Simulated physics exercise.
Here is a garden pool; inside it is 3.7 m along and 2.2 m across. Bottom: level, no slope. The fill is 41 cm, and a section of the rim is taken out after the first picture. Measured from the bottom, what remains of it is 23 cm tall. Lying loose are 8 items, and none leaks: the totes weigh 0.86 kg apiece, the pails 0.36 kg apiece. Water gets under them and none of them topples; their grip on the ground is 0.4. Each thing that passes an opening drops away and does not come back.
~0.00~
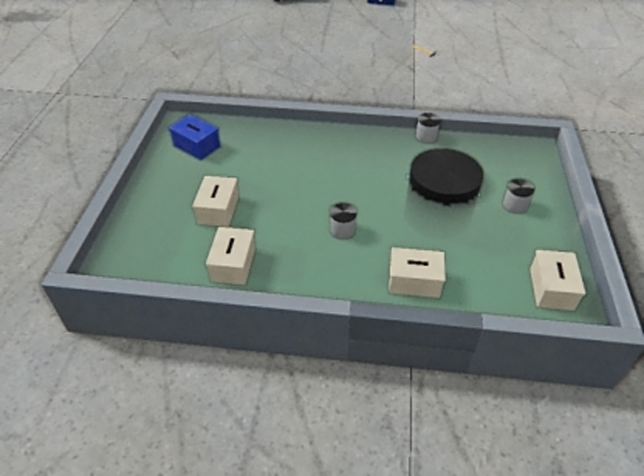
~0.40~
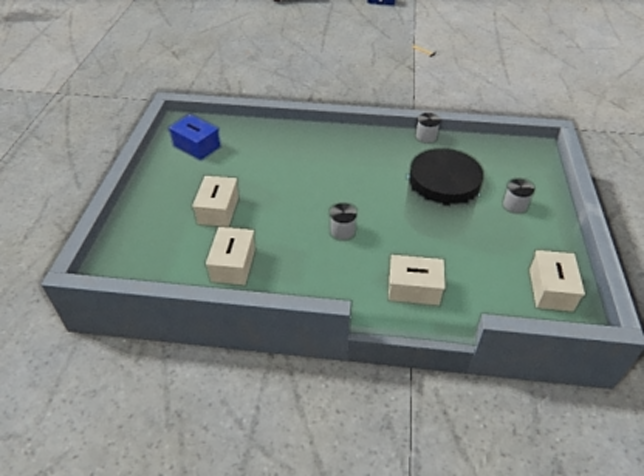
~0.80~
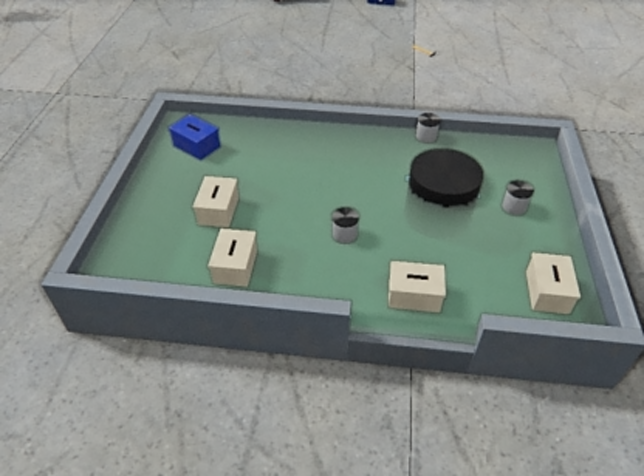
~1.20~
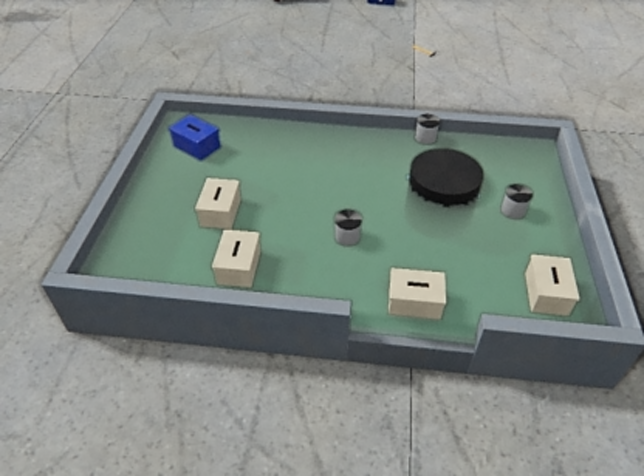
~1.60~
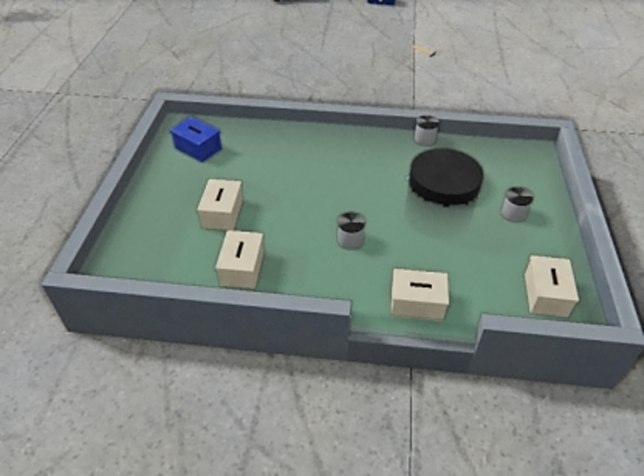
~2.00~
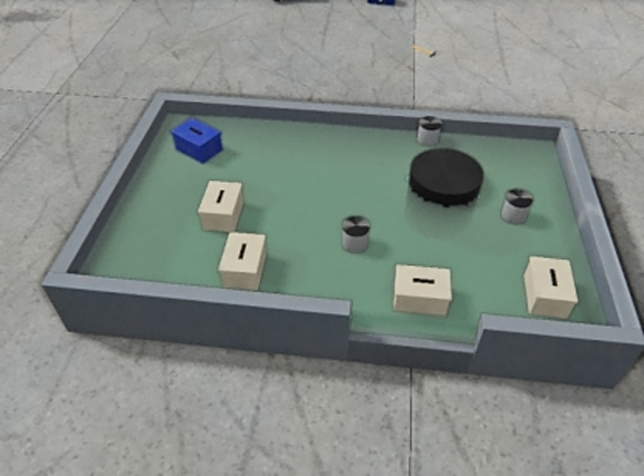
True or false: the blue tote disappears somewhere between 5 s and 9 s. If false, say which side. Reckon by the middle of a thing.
False, later than 9 s, or never.
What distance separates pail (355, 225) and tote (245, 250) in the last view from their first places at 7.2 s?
First one 60 cm, second one 40 cm.
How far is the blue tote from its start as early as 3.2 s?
Close to 5 cm.
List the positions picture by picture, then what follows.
In the first frame, the blue tote at (194, 128), afloat; about 3220 L in view; 0 of 8 have shifted.
In the second frame, the blue tote at (194, 128) floats; 41 cm deep round most things; 0 of 8 have shifted.
In the third frame, the blue tote at (194, 128), afloat; 40 cm deep round most things; 1 of 8 have shifted.
In the fourth frame, the blue tote at (194, 129) floats; 40 cm deep round most things; 2 of 8 have shifted.
In the fifth frame, the blue tote at (195, 130), afloat; about 3100 L in view; 5 of 8 have shifted.
In the sixth frame, the blue tote at (196, 132), afloat; 39 cm deep round most things; 6 of 8 have shifted.
After 3.2 s the blue tote is near (198, 132), 0.0 m from its start, afloat; 0 of 8 are out; 8 afloat.
After 7.2 s the blue tote is near (200, 137), 0.1 m from its start, afloat; 0 of 8 are out; 8 afloat.
After 12.0 s the blue tote is near (203, 141), 0.1 m from its start, afloat; 0 of 8 are out; 8 afloat.
After 16.0 s the blue tote is near (205, 143), 0.1 m from its start, afloat; 0 of 8 are out; 8 afloat.
